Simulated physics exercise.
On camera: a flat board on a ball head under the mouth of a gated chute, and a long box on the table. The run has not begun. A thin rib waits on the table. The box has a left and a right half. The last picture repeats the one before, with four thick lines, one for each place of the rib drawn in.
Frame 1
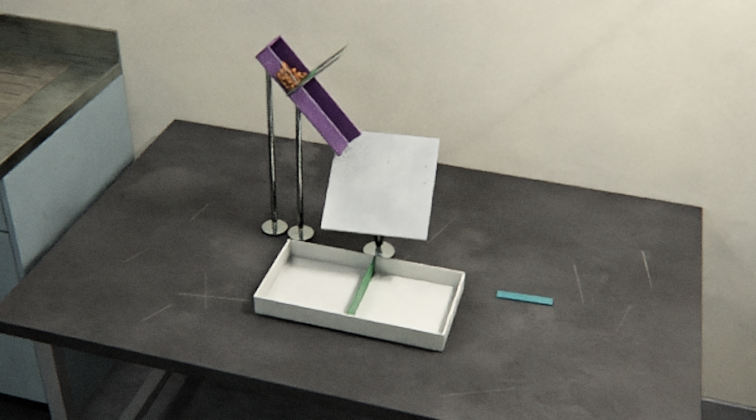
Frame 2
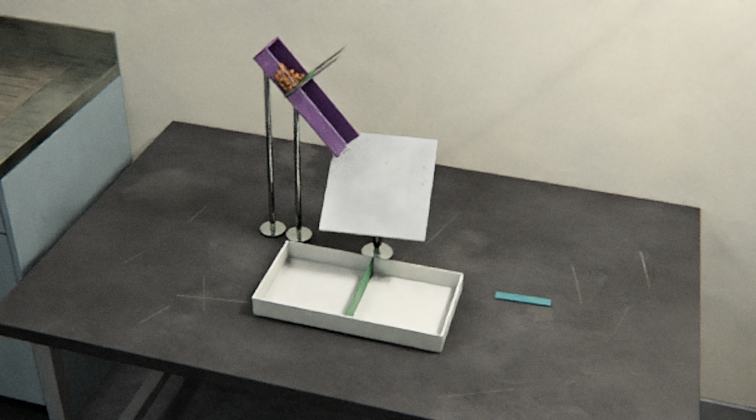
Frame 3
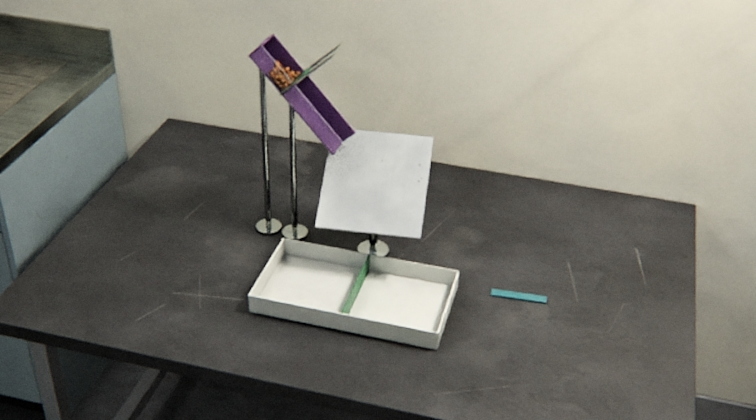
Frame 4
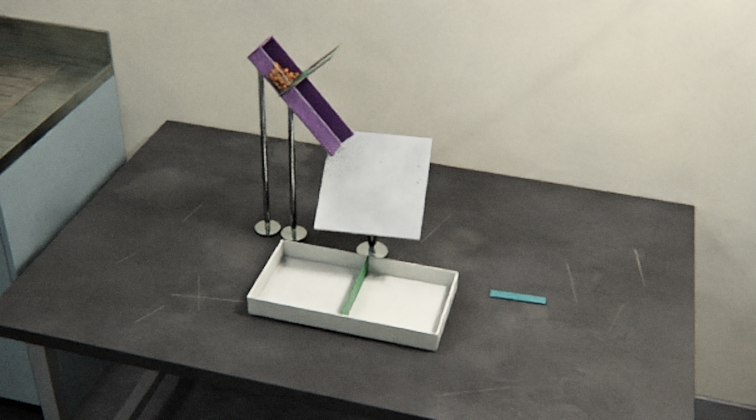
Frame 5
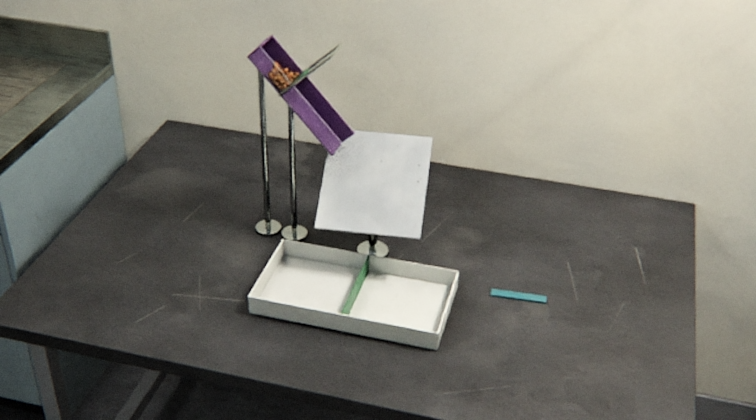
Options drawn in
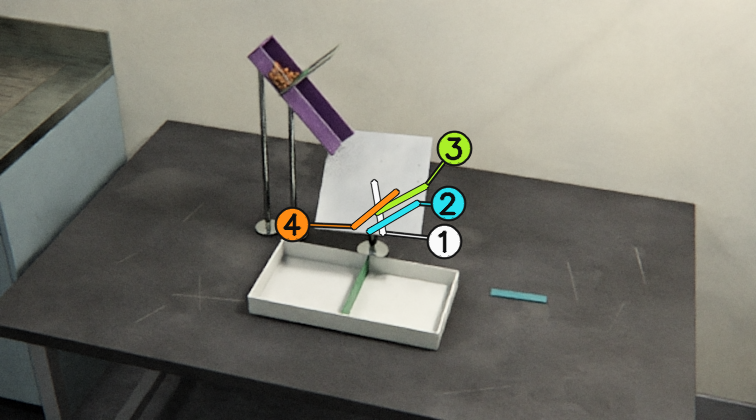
A purple chute holding small orange-brown balls behind a thin gate slopes down to the right on metal stands, seen from above and in front of a dark, scratched table by a pale wall. A tilted white board sits below its mouth, behind a long white box with a green divider, and a teal strip lies to the right. Nothing on the table moves; only the view shifts very slightly, then settles.
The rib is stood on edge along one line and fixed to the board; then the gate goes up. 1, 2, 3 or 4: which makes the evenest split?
Line 3 does it best.
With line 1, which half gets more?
More lands on the right.
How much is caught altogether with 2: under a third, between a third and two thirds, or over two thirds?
Over two thirds.
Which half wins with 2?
Left.
On the marked copy, line 1 from (374, 182) to (382, 233); line 2 from (417, 203) to (369, 231); line 3 from (425, 186) to (377, 212); line 4 from (396, 192) to (353, 226).
With 1, of what is caught, a small part in the left half, most in the right.
With 2, of what is caught, most in the left half, a small part in the right.
With 3, of what is caught, about two thirds in the left half, about a third in the right.
With 4, of what is caught, most in the left half, a small part in the right.
